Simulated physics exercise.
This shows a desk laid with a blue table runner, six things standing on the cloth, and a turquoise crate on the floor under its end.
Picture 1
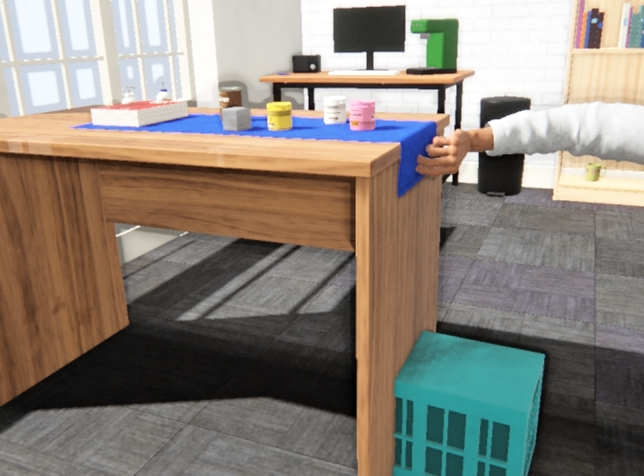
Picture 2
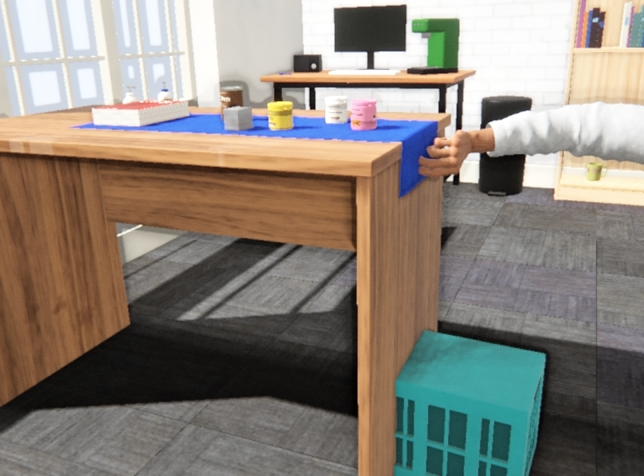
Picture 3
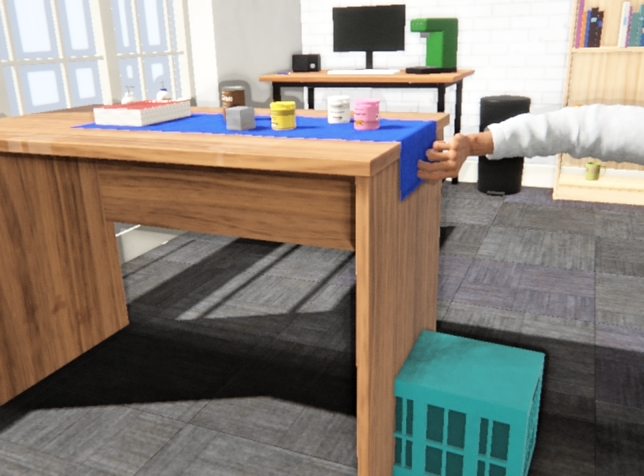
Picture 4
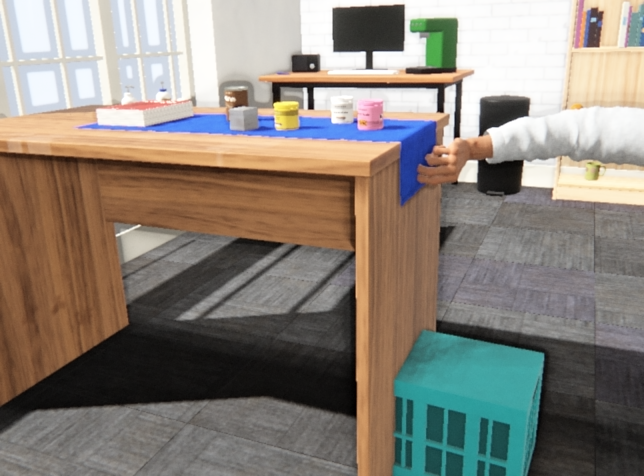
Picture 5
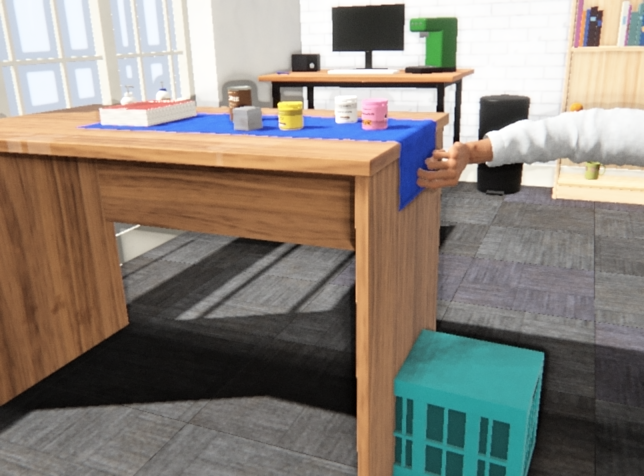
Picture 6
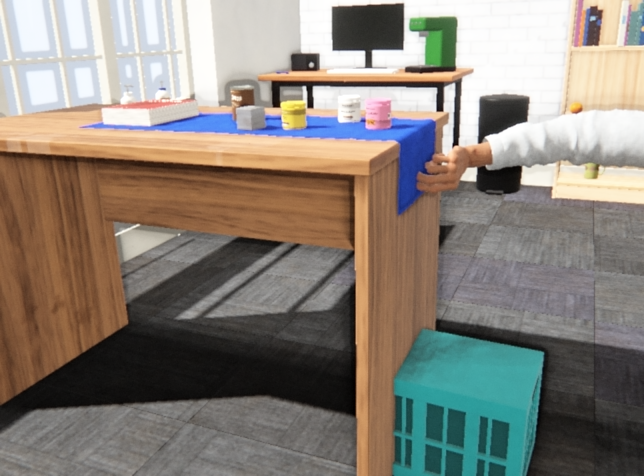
A hand slowly pulls the blue cloth rightward over the desk's end, shifting the items slightly.
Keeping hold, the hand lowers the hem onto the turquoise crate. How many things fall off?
Okay, the things that come down total four by my count.
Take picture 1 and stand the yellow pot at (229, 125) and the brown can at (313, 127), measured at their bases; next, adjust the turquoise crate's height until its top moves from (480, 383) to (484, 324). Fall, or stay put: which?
Result: Yellow pot still there, brown can gone.
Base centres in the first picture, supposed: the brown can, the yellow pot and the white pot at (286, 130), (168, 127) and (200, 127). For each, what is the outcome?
The brown can goes over, the yellow pot keeps its place on top, the white pot remains up.
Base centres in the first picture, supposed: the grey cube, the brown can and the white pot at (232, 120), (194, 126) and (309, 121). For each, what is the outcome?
Of these three, the grey cube rides it out, the brown can rides it out, the white pot takes a tumble.
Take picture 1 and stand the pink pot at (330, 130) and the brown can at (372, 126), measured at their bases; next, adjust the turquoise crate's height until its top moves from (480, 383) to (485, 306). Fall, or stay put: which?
The pink pot ends up off the top and the brown can ends up off the top.
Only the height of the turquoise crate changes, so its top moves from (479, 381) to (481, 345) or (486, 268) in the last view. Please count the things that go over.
First height: 3; second height: 1.
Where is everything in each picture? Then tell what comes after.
The first frame shows hem (399, 198); pink pot (363, 101); white pot (335, 98); yellow pot (279, 104); grey cube (236, 109); brown can (230, 88); top of the crate (479, 383).
The second frame shows hem (399, 198); pink pot (364, 101).
The third frame shows hem (401, 202); white pot (339, 97).
The fourth frame shows hem (401, 207); yellow pot (286, 103); top of the crate (479, 382).
The fifth frame shows hem (399, 211); grey cube (247, 108).
The sixth frame shows hem (398, 215); pink pot (378, 100); white pot (350, 96); yellow pot (294, 103); grey cube (250, 107); brown can (242, 87).
Early on, hem near (419, 289); pink pot and white pot gone.
Midway, hem near (420, 342); pink pot, white pot, yellow pot and grey cube gone.
Finally, hem on the crate; pink pot, white pot, yellow pot and grey cube gone. It carries off four.
